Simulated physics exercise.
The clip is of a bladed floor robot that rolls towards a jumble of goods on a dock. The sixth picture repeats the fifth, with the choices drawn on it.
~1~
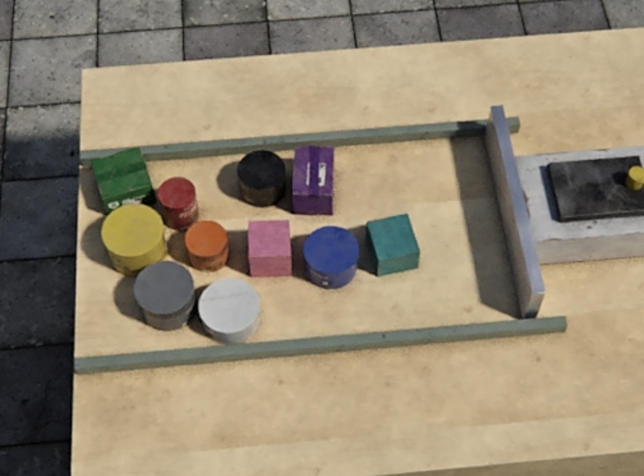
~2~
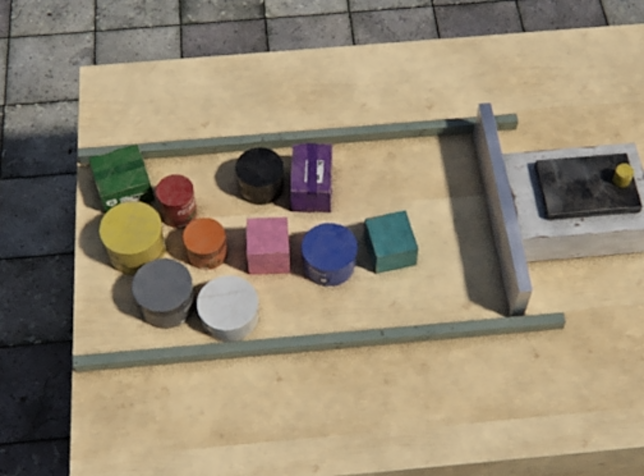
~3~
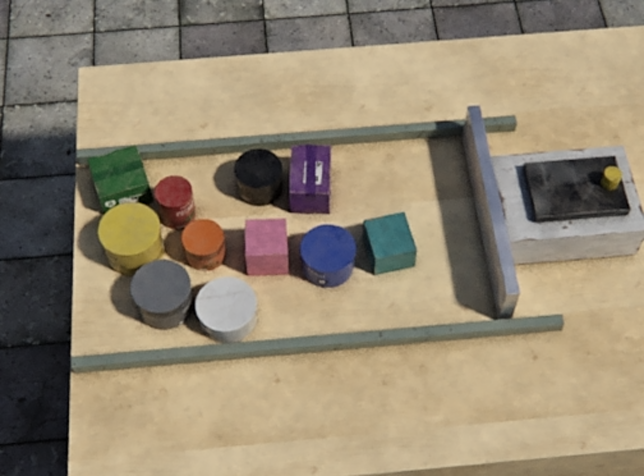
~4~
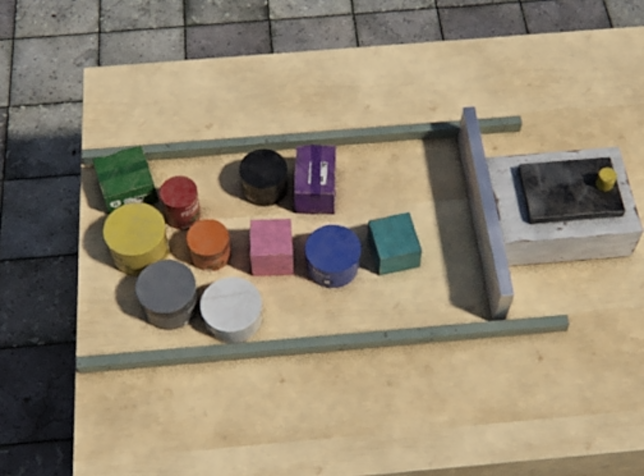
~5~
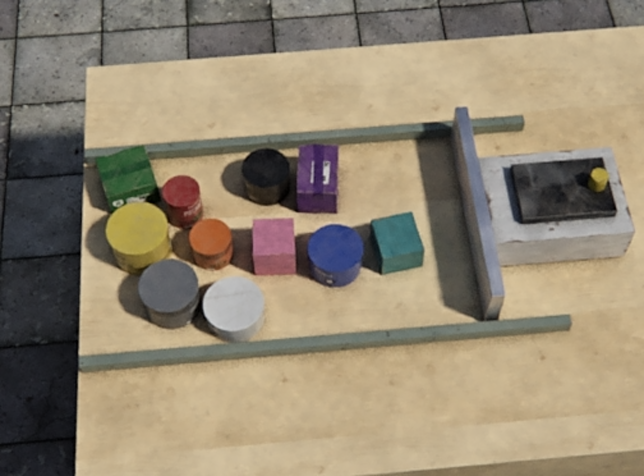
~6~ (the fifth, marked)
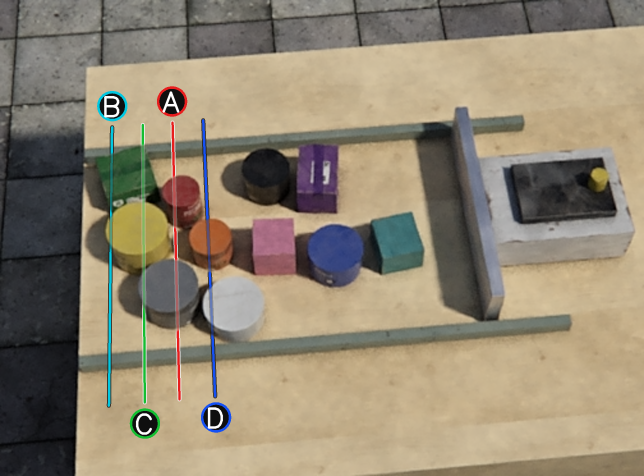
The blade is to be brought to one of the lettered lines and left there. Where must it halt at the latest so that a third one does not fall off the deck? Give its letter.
Line D.
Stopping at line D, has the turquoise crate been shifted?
Yes.
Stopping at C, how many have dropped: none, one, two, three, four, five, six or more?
In all, six or more.
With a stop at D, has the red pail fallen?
No.
On the marked copy, A at (176, 250); B at (111, 256); C at (144, 253); D at (209, 248).
Taking D. A third of the way, robot (460, 198); pink crate (262, 246); blue pail (308, 262).
Two thirds of the way, robot (362, 206); green parcel (124, 180); yellow pail (124, 239).
When it is over, robot (288, 212); yellow pail over the edge; green parcel over the edge; two fallen.
As for the rest, A drops four; B drops nine; C drops eight.
